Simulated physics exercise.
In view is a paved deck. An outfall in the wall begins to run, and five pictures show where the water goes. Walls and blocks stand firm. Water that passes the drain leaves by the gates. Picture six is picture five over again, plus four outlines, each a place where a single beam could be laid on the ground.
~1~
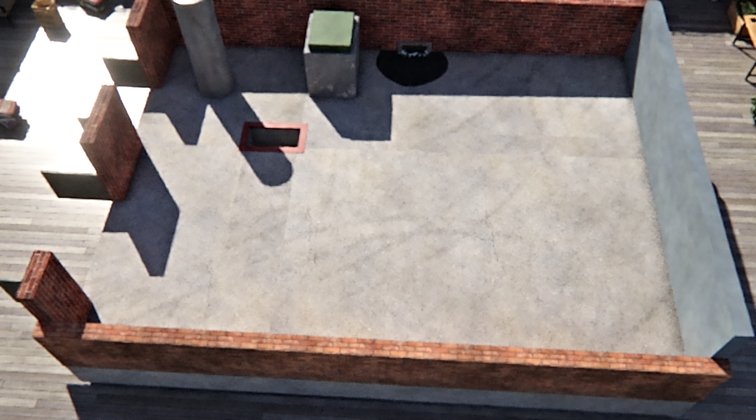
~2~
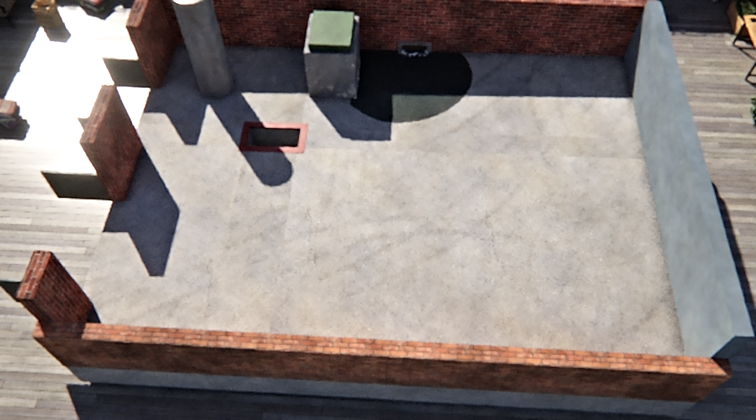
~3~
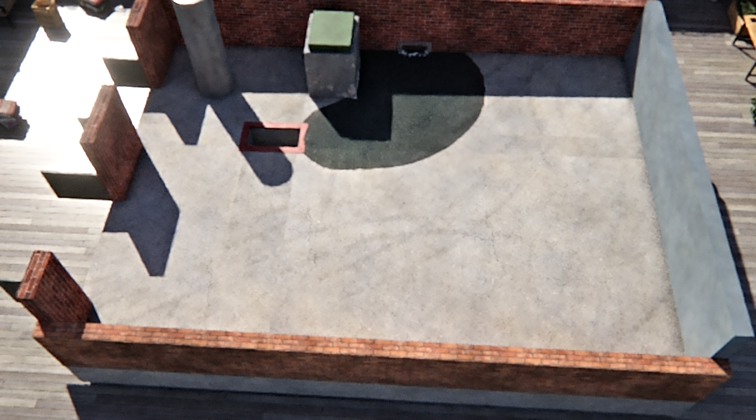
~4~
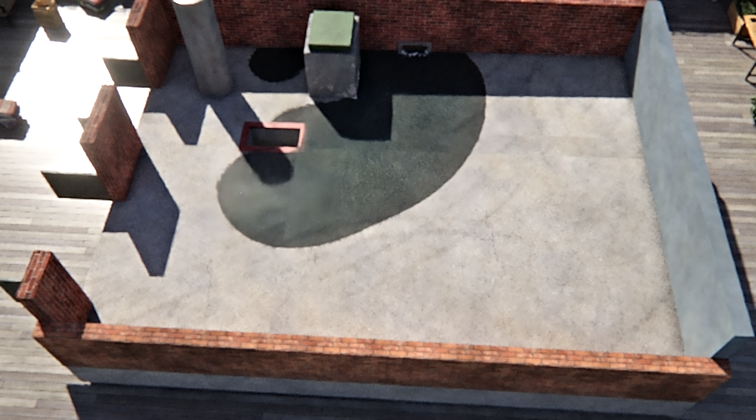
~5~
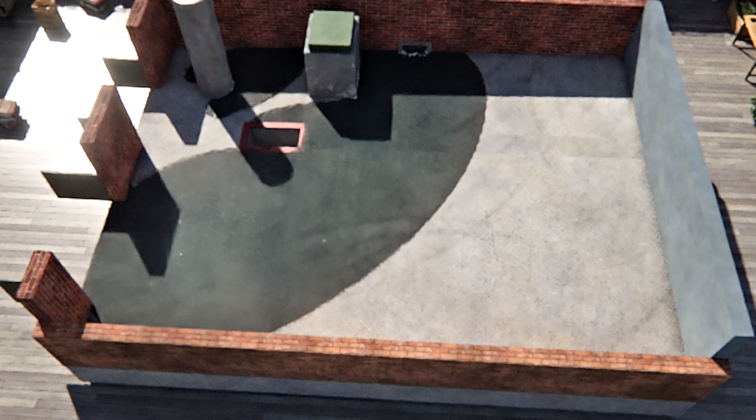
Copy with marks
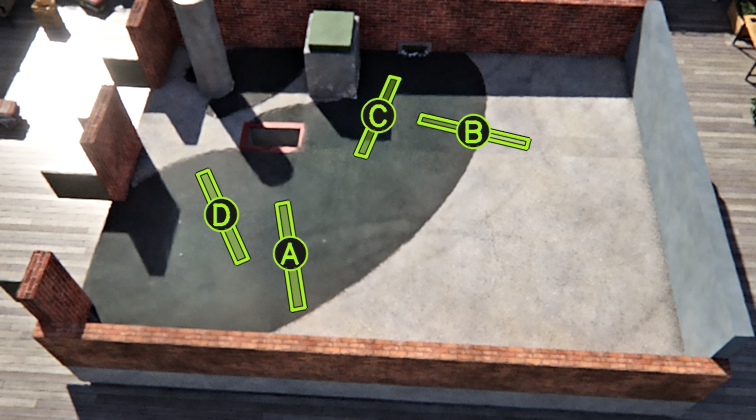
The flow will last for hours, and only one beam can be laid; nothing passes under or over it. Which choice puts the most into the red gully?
Spot B does it best.
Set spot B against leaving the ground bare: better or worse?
Spot B is better.
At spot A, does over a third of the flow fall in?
No, it does not.
On the marked copy, A from (282, 203) to (298, 308); B from (420, 118) to (527, 144); C from (360, 155) to (394, 77); D from (202, 172) to (242, 261).
With A, about 14 % of the stream goes into the red gully, about 86 % out by the gates.
With B, about 27 % of the stream goes into the red gully, about 72 % out by the gates.
With C, about 9 % of the stream goes into the red gully, about 91 % out by the gates.
With D, about 15 % of the stream goes into the red gully, about 85 % out by the gates.
